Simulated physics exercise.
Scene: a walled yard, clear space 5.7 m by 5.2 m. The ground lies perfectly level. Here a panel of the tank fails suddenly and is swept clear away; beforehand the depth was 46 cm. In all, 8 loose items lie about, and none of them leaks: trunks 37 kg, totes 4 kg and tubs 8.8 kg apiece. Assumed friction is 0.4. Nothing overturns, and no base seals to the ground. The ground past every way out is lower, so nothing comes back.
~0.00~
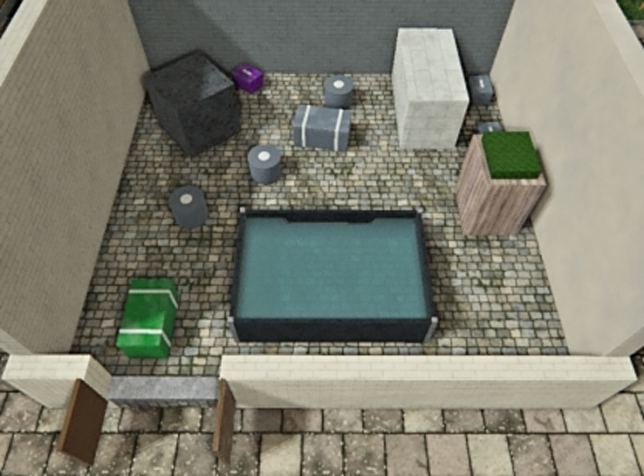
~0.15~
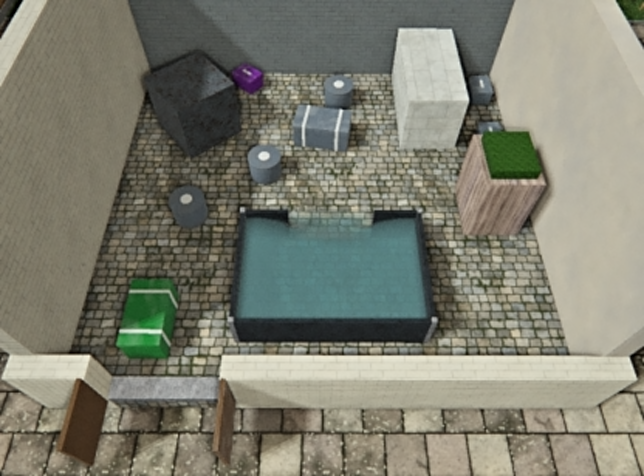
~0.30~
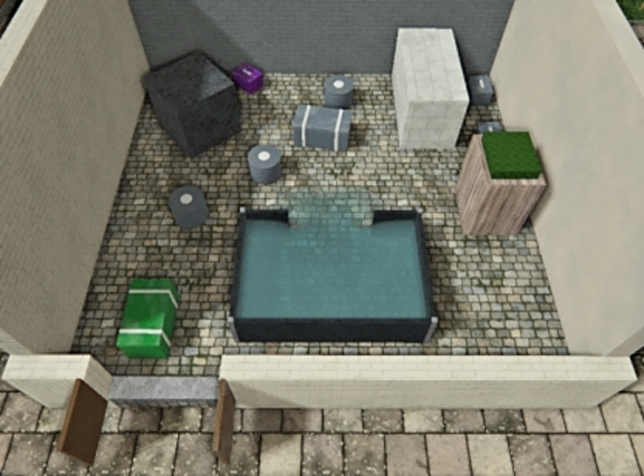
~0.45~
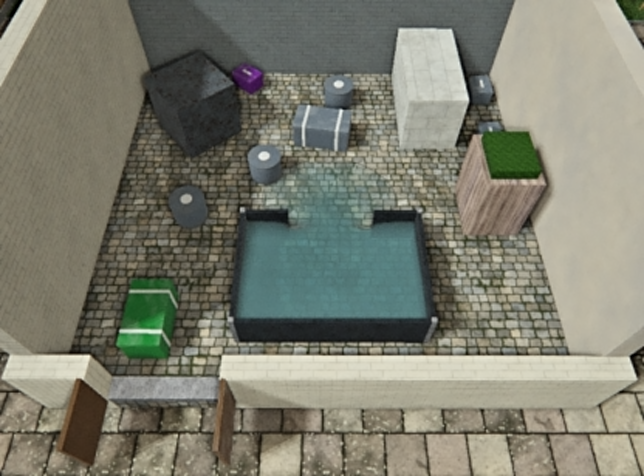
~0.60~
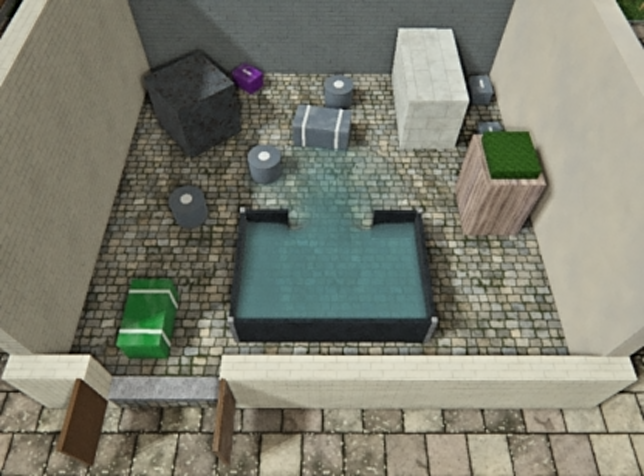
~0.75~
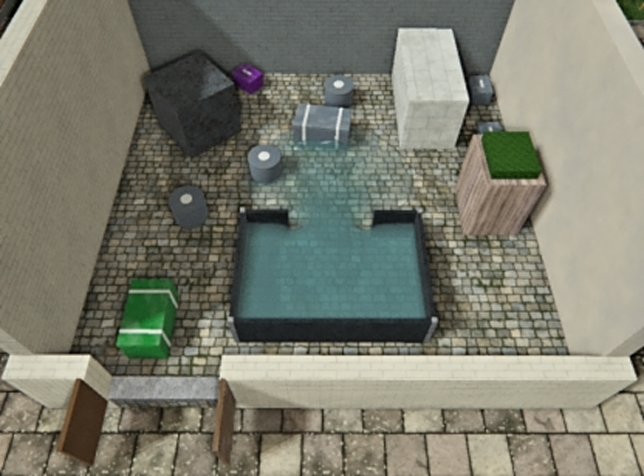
Walled cobbled yard with water pouring through a gap in a dark tank's back wall, spreading toward a grey strapped trunk.
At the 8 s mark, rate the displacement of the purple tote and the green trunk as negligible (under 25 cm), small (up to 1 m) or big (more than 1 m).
Purple tote - big, green trunk - negligible.
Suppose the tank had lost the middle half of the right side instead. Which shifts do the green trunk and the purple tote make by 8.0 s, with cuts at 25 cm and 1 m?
Outcome - green trunk: No real movement, purple tote: No real movement.
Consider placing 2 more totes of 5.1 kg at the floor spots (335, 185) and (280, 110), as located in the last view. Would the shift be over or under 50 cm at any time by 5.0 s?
Lab note - in order: Above threshold / above threshold.
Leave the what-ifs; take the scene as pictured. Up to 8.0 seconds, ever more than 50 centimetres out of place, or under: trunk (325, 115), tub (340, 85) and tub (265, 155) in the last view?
In turn: More, more, past it.
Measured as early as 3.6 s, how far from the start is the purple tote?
About 150 cm out of place.
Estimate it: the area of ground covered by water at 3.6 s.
My estimate is roughly 17 m2.
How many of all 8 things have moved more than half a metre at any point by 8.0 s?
Answer: 5.
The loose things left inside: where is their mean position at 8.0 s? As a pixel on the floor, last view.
(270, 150).
After 1.6 s the purple tote is near (246, 70), 0.1 m from its start, aground; the green trunk is near (145, 311), 0.0 m from its start, aground; 0 of 8 are out; 0 afloat.
After 3.6 s the purple tote is near (145, 102), 1.6 m from its start, afloat; the green trunk is near (145, 311), 0.0 m from its start, aground; 0 of 8 are out; 4 afloat.
After 5.6 s the purple tote is near (145, 101), 1.6 m from its start, afloat; the green trunk is near (145, 311), 0.0 m from its start, aground; 0 of 8 are out; 4 afloat.
After 8.0 s the purple tote is near (146, 103), 1.6 m from its start, afloat; the green trunk is near (145, 311), 0.0 m from its start, aground; 0 of 8 are out; 4 afloat.
